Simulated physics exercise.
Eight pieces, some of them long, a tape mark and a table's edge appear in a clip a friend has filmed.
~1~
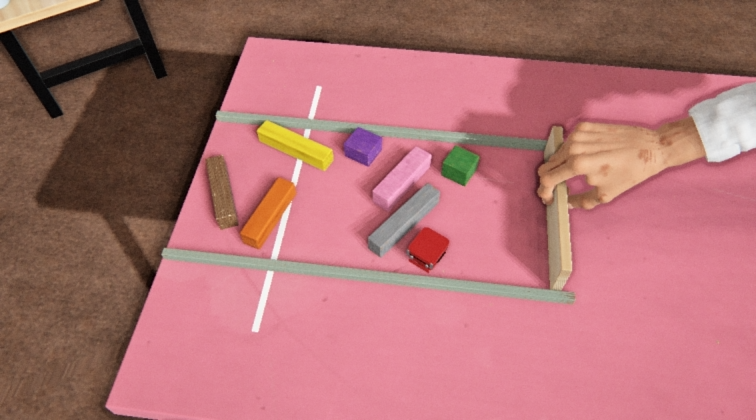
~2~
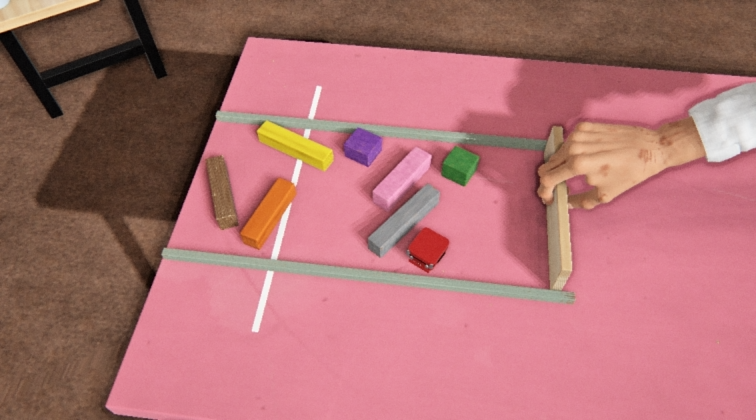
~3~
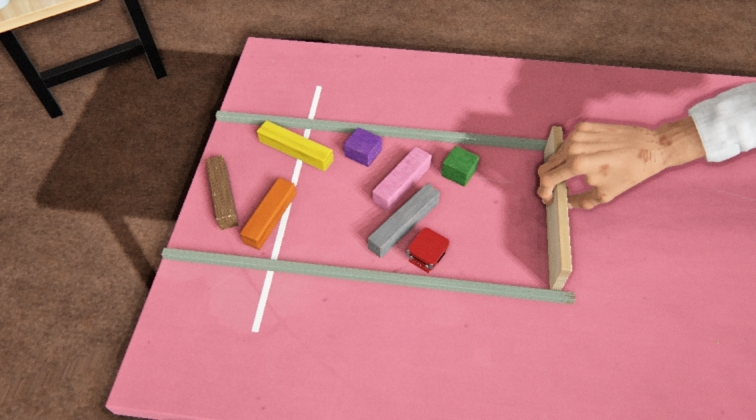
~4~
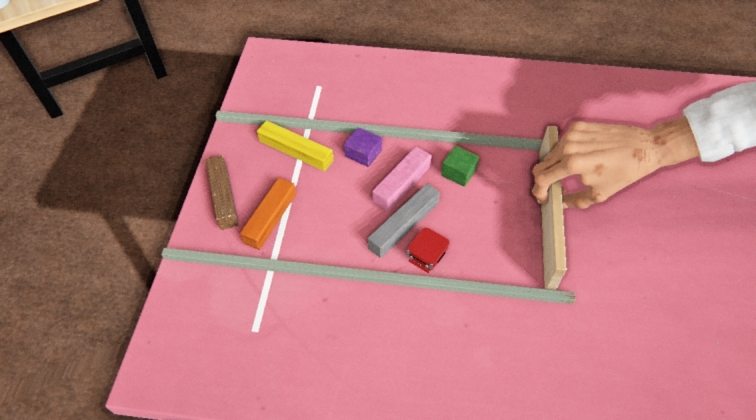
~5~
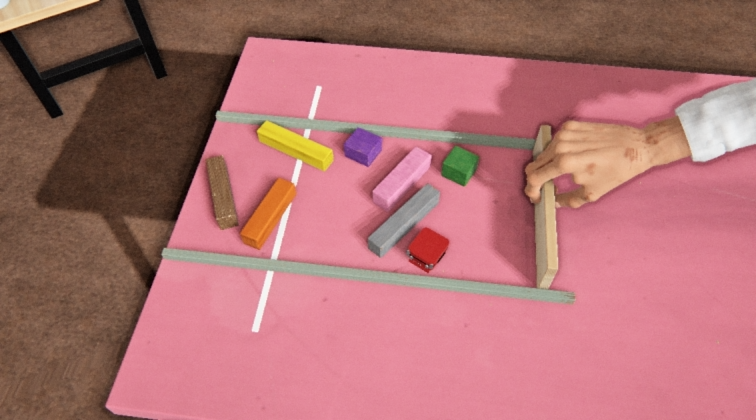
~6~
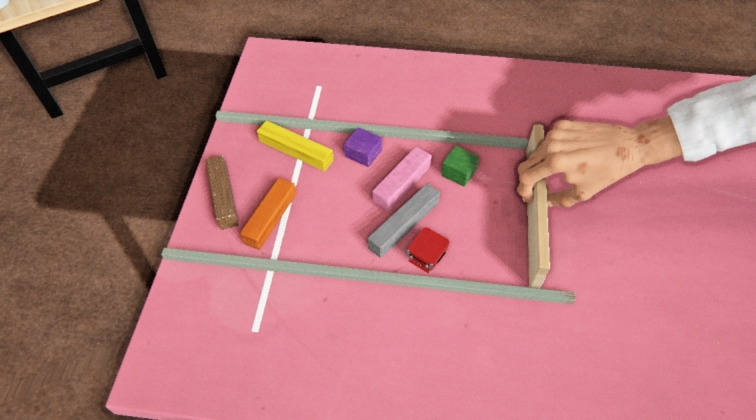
The clip opens on a pink table where eight coloured pieces lie scattered between two grey rails, with a white line crossing near the left side. A hand at the right holds a wooden board upright, at first almost still, then slides it slightly left while the pieces stay in place.
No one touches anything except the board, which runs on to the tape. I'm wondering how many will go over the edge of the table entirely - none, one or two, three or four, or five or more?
I'd say none of them.
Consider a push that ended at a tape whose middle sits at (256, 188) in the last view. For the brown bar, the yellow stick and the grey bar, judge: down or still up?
The brown bar: It is gone. The yellow stick: It is gone. The grey bar: It is still there.
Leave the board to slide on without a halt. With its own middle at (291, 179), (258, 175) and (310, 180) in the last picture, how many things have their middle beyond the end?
0; 2; 0.
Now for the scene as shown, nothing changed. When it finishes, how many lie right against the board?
Count: 3.
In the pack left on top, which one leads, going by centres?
Yellow stick.
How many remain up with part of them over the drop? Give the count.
Result: 1.
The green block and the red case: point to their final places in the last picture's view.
Near (286, 154) and (263, 240).
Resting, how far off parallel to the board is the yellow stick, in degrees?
Around 60 degrees.
A little later, none off yet; brown bar at rest near (222, 192); orange stick at rest near (269, 213); yellow stick at rest near (295, 145).
When it is over, the number that fall off is zero.
